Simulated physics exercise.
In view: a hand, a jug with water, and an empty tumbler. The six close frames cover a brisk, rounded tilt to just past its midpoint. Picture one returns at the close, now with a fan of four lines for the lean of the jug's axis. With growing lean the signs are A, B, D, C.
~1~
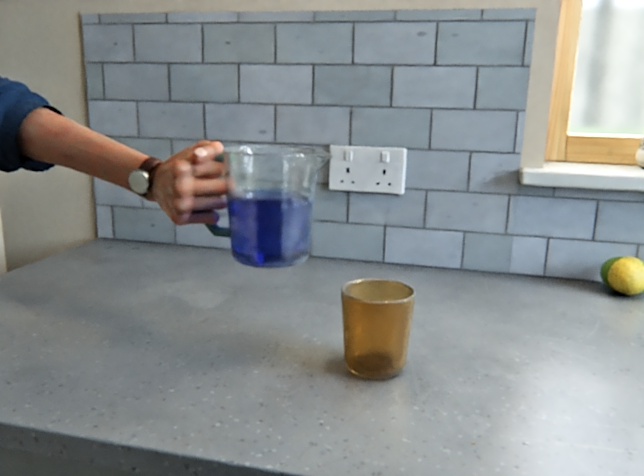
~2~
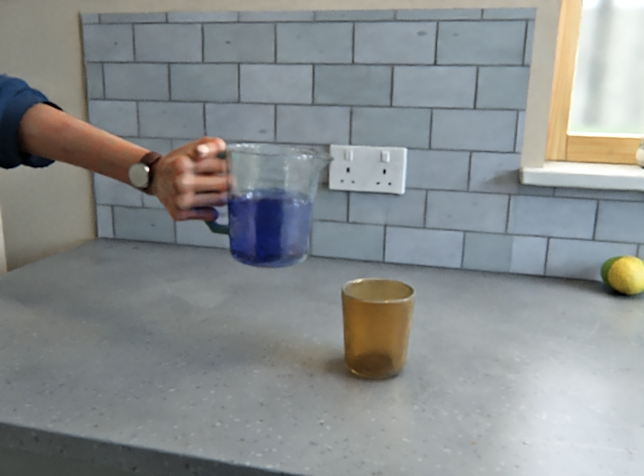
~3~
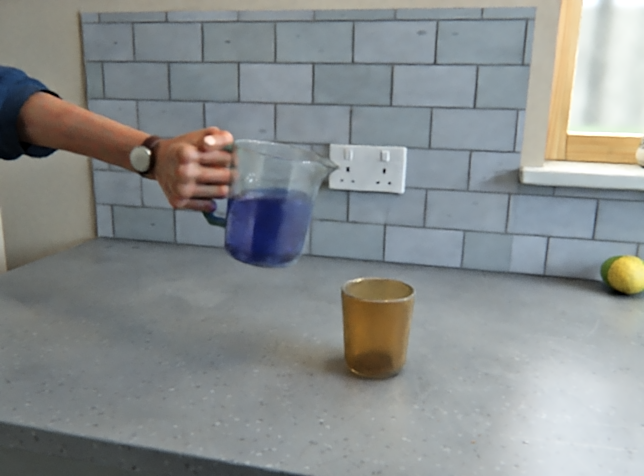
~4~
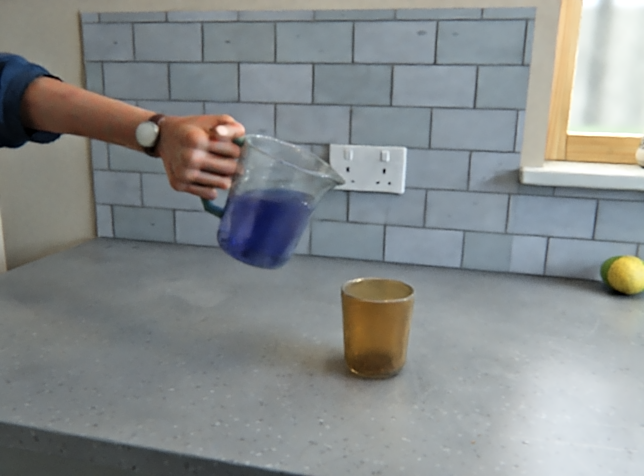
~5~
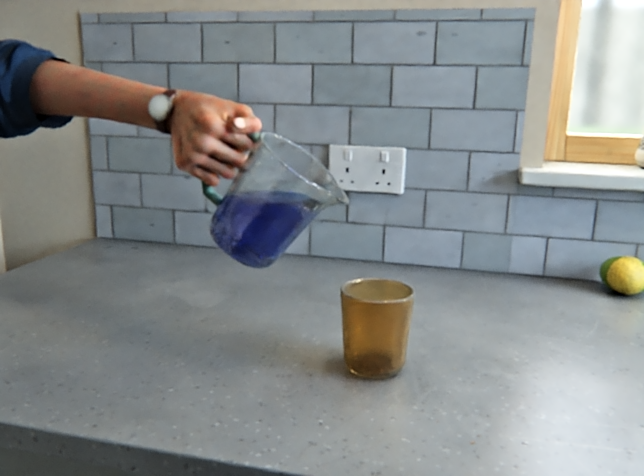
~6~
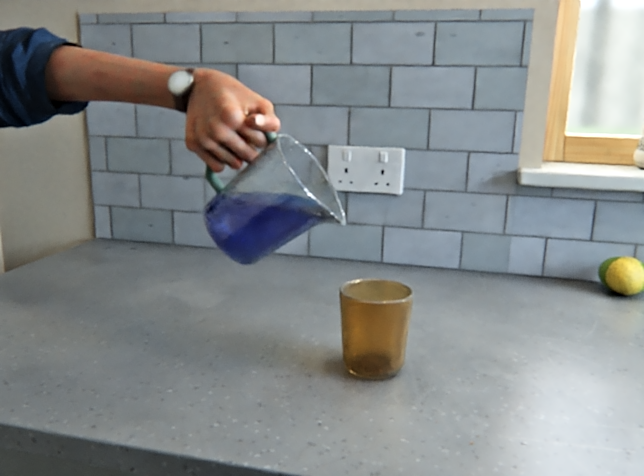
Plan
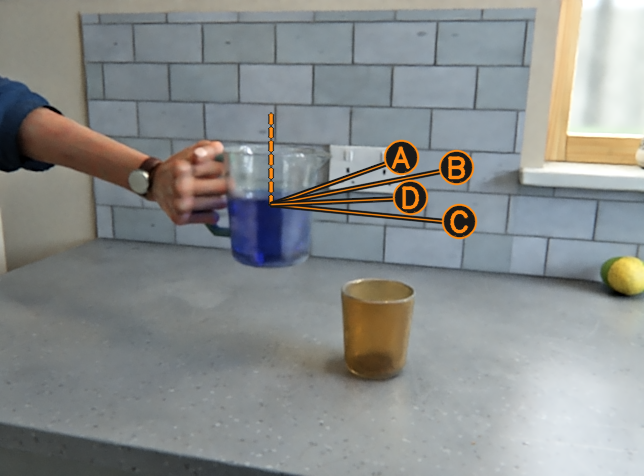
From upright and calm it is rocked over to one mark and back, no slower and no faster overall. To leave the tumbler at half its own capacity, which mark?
It is A.
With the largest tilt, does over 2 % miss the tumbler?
Yes.
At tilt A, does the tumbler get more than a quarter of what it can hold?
Yes.
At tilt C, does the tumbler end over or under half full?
Over half.
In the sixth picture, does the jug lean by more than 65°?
No.
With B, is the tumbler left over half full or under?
Over.
In orange, A at (386, 163); B at (440, 171); C at (442, 221); D at (393, 198).
If A is chosen, the tumbler ends with about 52 % of what it can hold.
If B is chosen, the tumbler ends with about 71 % of what it can hold; 3 % of the water is spilt.
If C is chosen, the tumbler ends with about 86 % of what it can hold; 19 % of the water is spilt.
If D is chosen, the tumbler ends with about 91 % of what it can hold; 3 % of the water is spilt.
